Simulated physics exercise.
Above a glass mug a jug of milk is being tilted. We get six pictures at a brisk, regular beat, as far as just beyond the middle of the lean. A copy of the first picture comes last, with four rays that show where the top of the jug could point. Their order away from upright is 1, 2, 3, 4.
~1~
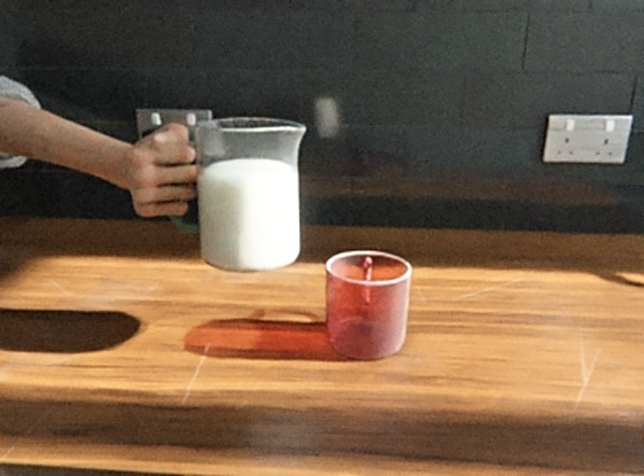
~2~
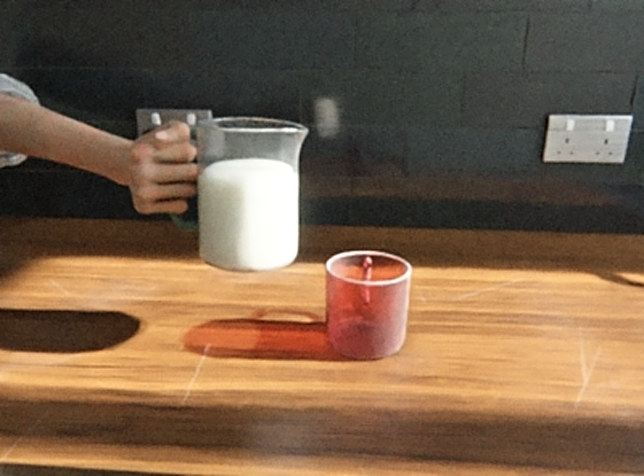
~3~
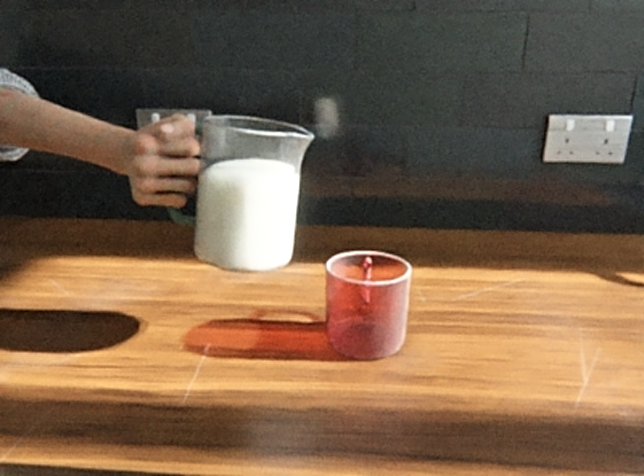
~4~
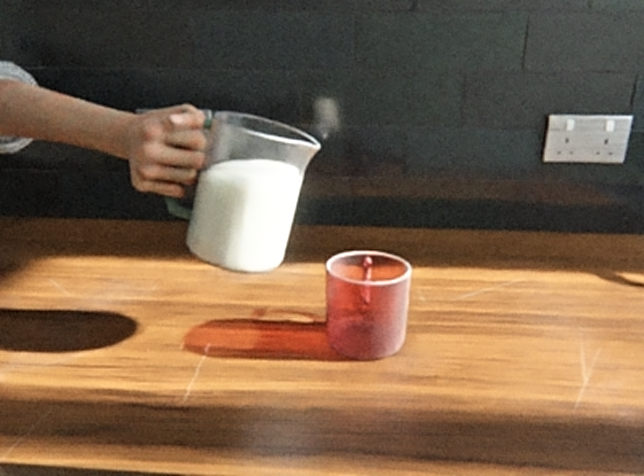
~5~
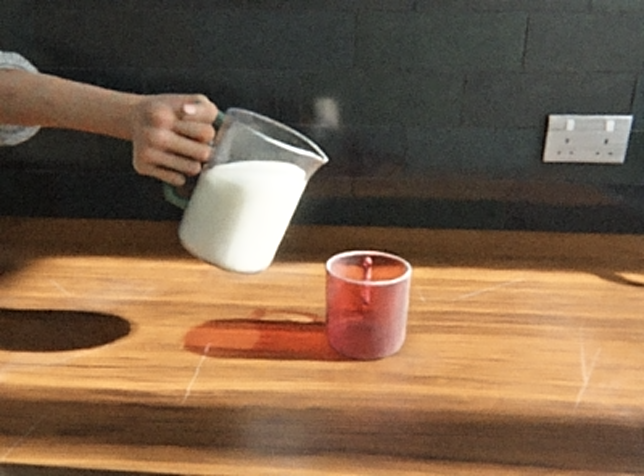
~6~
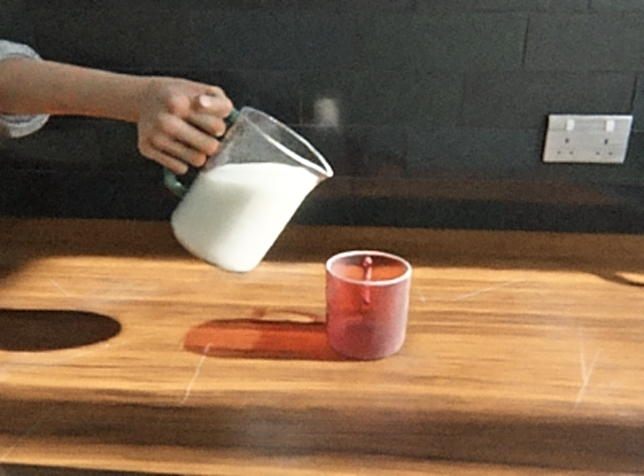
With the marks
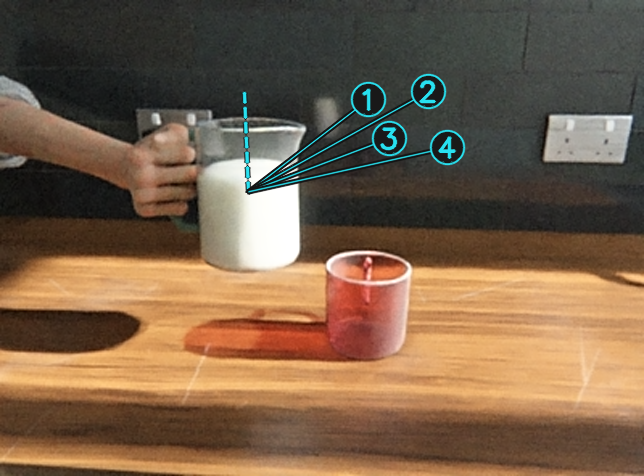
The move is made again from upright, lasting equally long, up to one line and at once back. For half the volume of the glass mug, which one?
Tilt 3.
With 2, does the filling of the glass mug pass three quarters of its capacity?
No, less.
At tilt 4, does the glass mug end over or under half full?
Over half.
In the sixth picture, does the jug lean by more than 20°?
Yes.
On the marked copy, 1 at (355, 109); 2 at (414, 99); 3 at (373, 144); 4 at (431, 151).
If 1 is chosen, the glass mug ends with about 12 % of what it can hold.
If 2 is chosen, the glass mug ends with about 26 % of what it can hold.
If 3 is chosen, the glass mug ends with about 48 % of what it can hold.
If 4 is chosen, the glass mug ends with about 70 % of what it can hold.
